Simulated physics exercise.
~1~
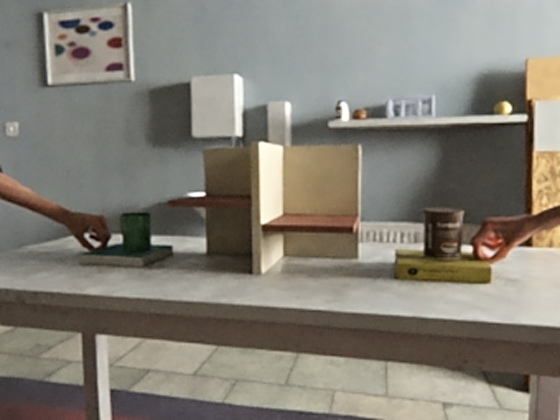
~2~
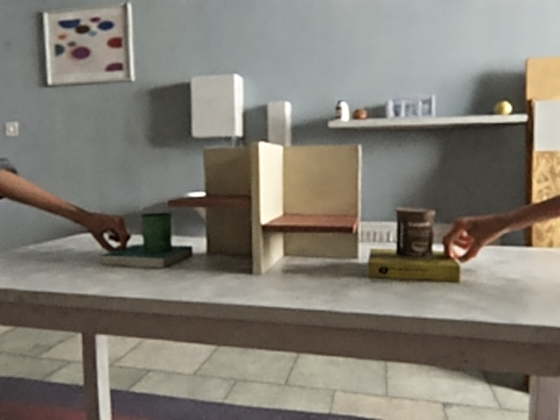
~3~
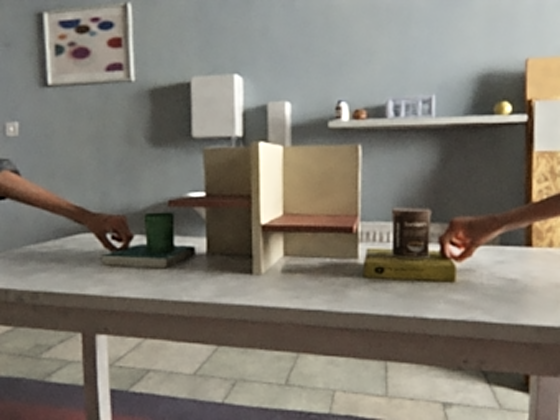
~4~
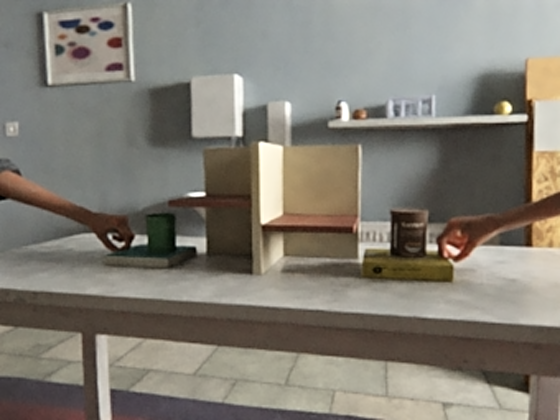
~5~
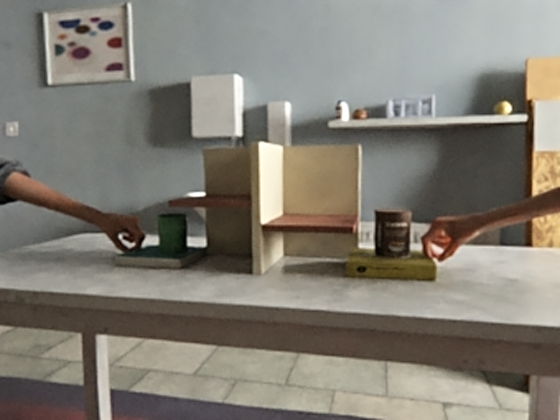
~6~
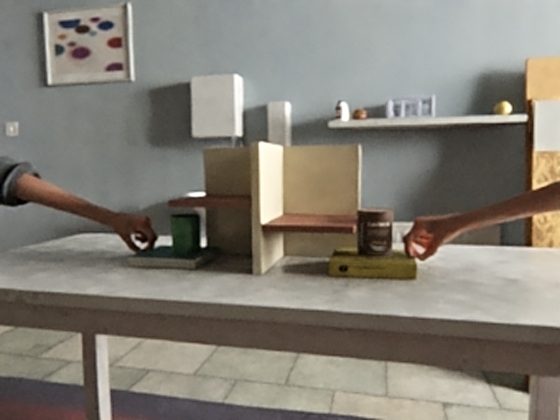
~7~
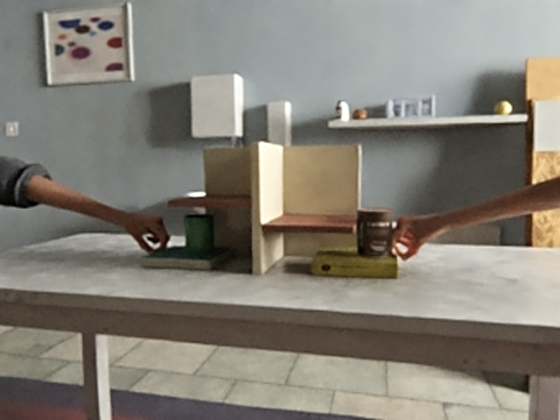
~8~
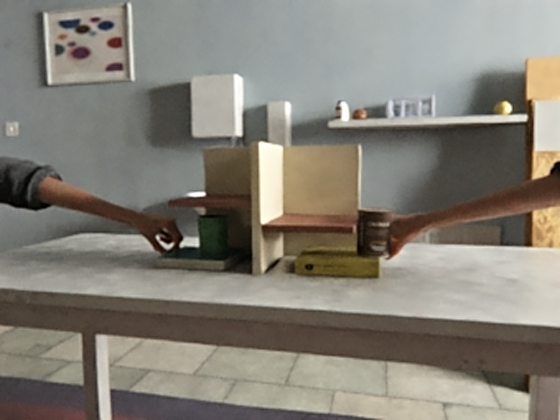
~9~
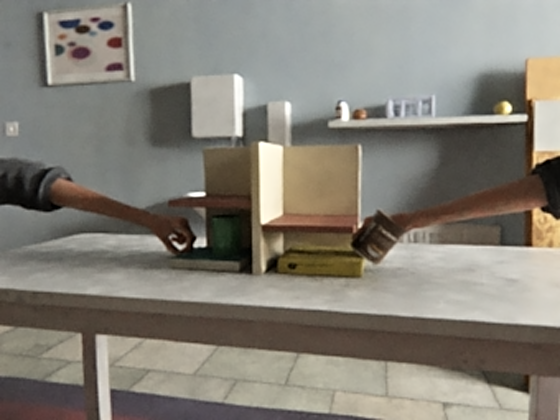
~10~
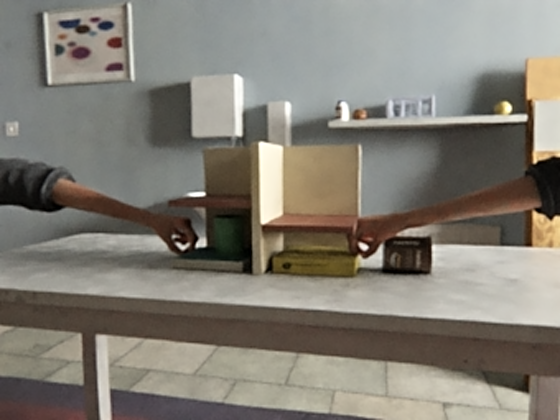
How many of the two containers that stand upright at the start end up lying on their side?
One of them does. The brown pot ends up on its side on the table, while the green beaker stays upright.
